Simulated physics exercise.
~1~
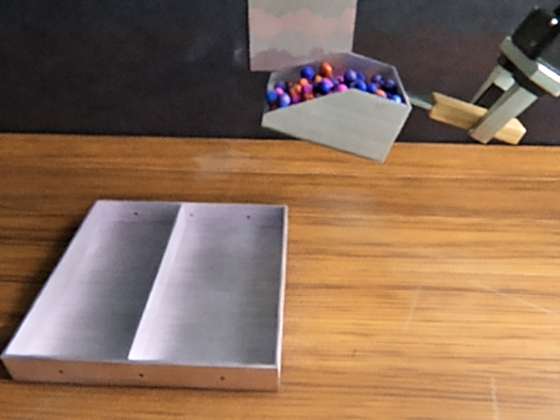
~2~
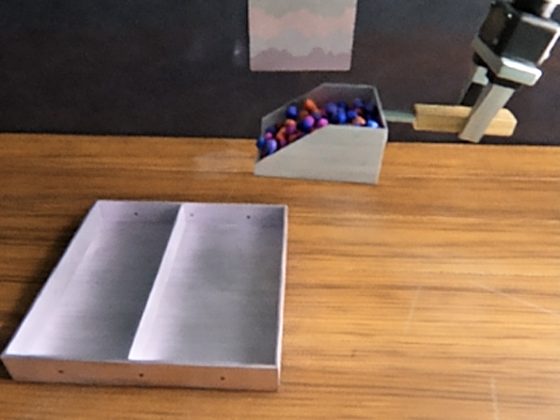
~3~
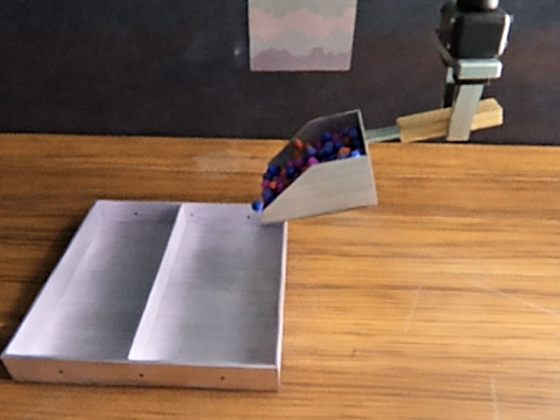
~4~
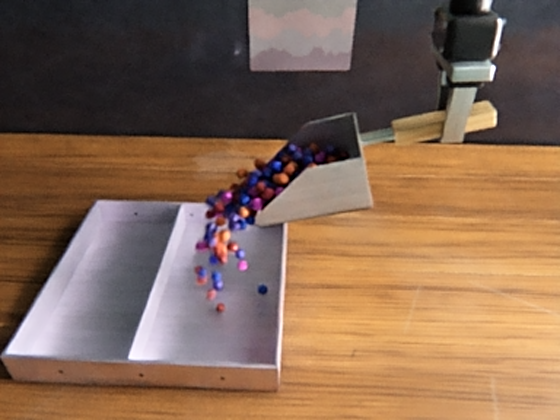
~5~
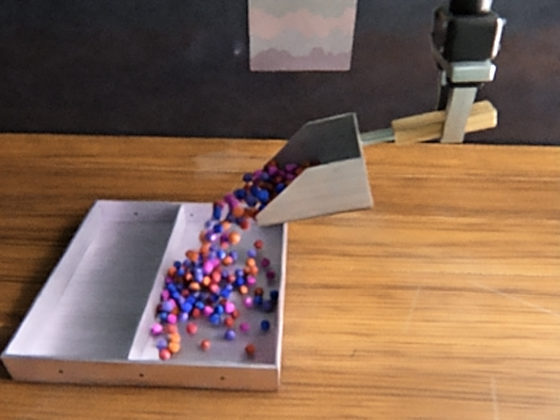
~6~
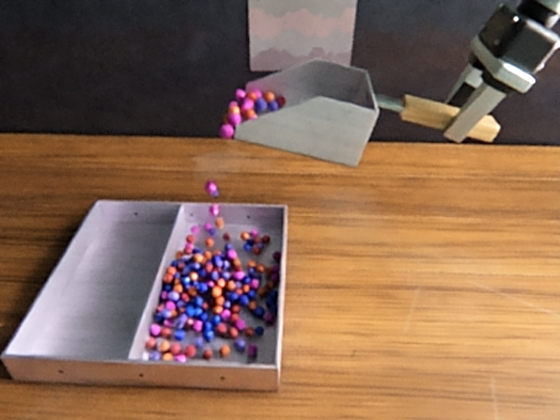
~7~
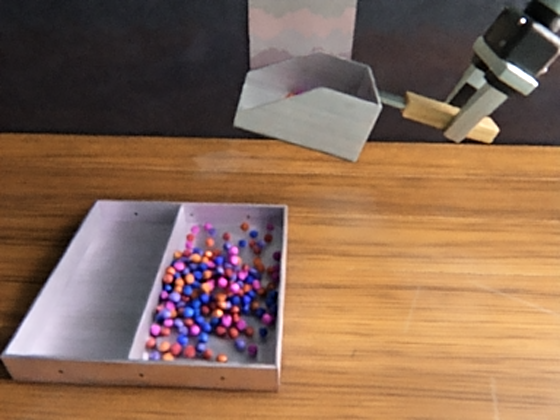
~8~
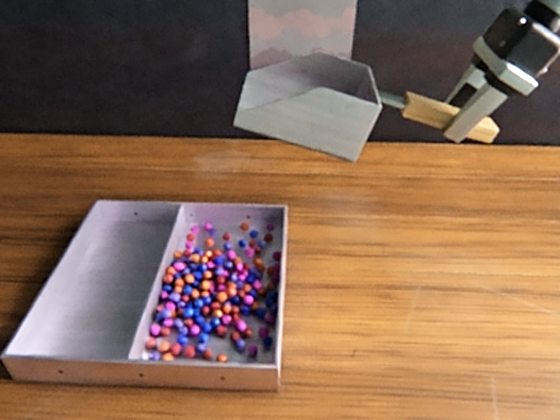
A robotic arm lowered a scoop of small colorful balls toward a divided metal tray and tipped it, spilling them into the right-hand section, then lifted and leveled the scoop back, leaving most of the balls piled there and the left section empty.
